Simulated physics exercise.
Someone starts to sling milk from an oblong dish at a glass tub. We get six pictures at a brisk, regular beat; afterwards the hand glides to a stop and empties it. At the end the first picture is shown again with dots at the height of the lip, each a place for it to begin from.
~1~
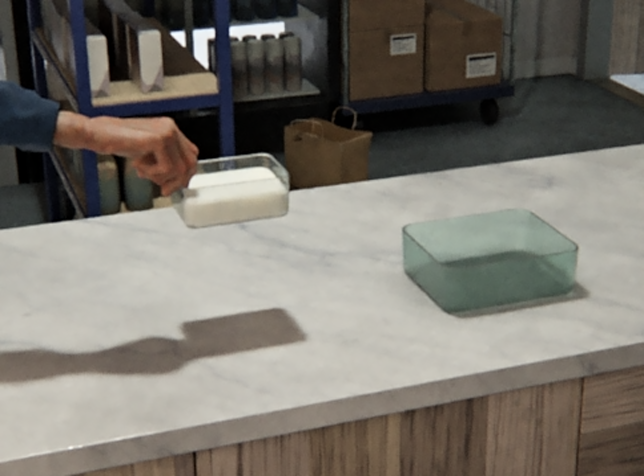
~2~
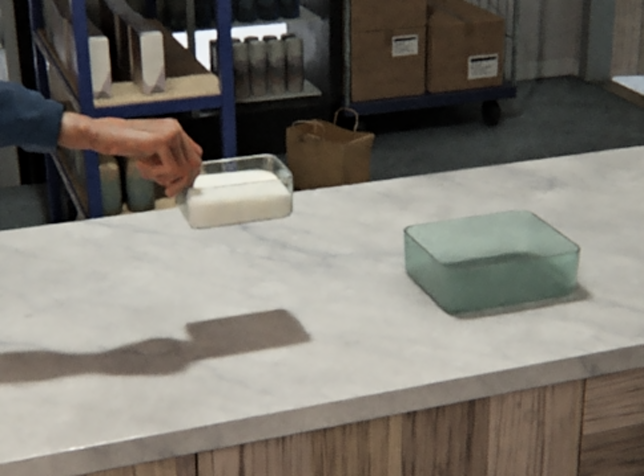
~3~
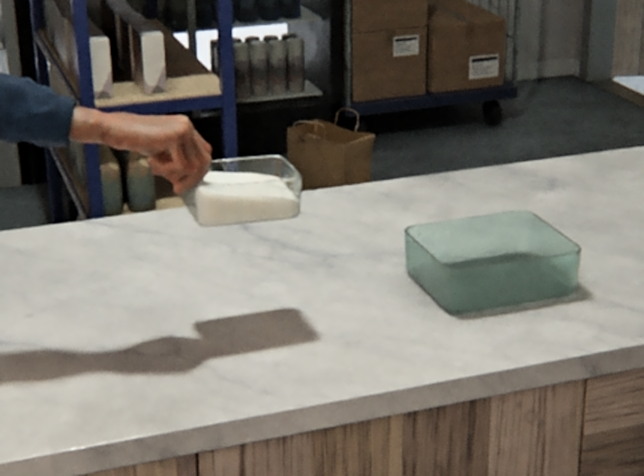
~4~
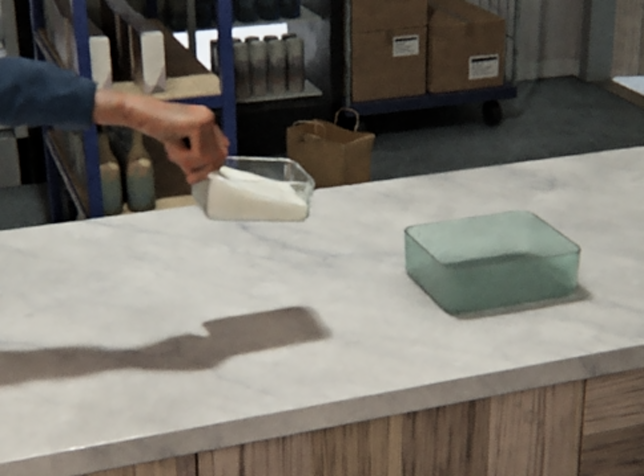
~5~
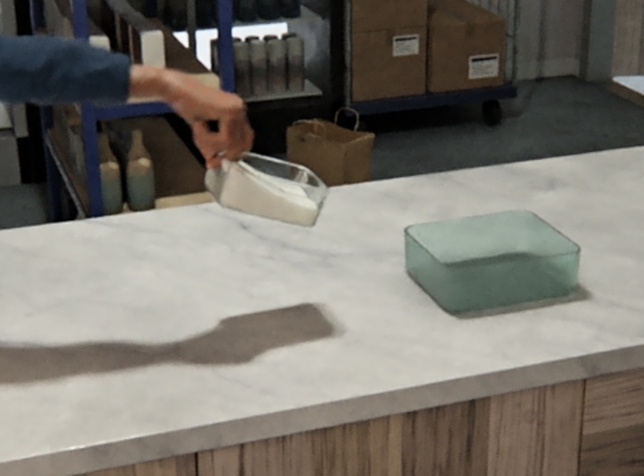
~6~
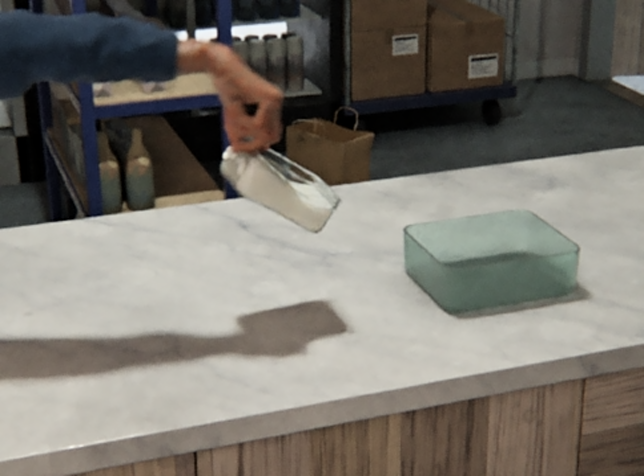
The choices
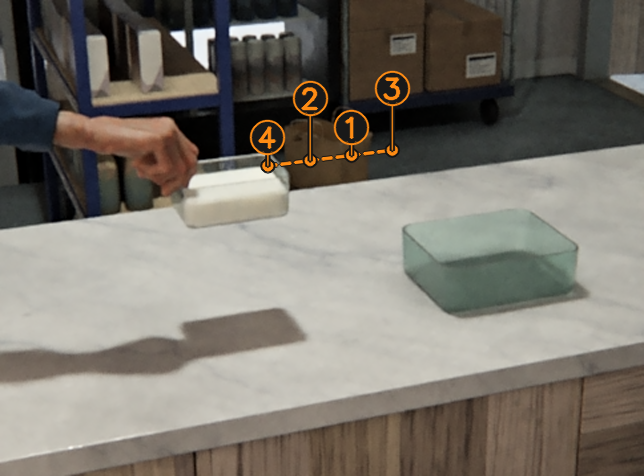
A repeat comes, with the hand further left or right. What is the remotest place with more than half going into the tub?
Spot 2 just does it.
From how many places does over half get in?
Three of them.
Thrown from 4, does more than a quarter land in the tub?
No, it does not.
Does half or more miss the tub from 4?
Yes, it does.
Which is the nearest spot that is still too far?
The answer is 4.
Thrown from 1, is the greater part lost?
No.
On the marked copy, 1 at (351, 155); 2 at (310, 160); 3 at (392, 150); 4 at (267, 165).
For spot 1, about 74 % lands in the tub, 6 % falls short and 20 % goes beside or beyond.
For spot 2, about 69 % lands in the tub, 20 % falls short and 10 % goes beside or beyond.
For spot 3, about 91 % lands in the tub, 4 % falls short and 6 % goes beside or beyond.
For spot 4, about 20 % lands in the tub, 72 % falls short and 8 % goes beside or beyond.
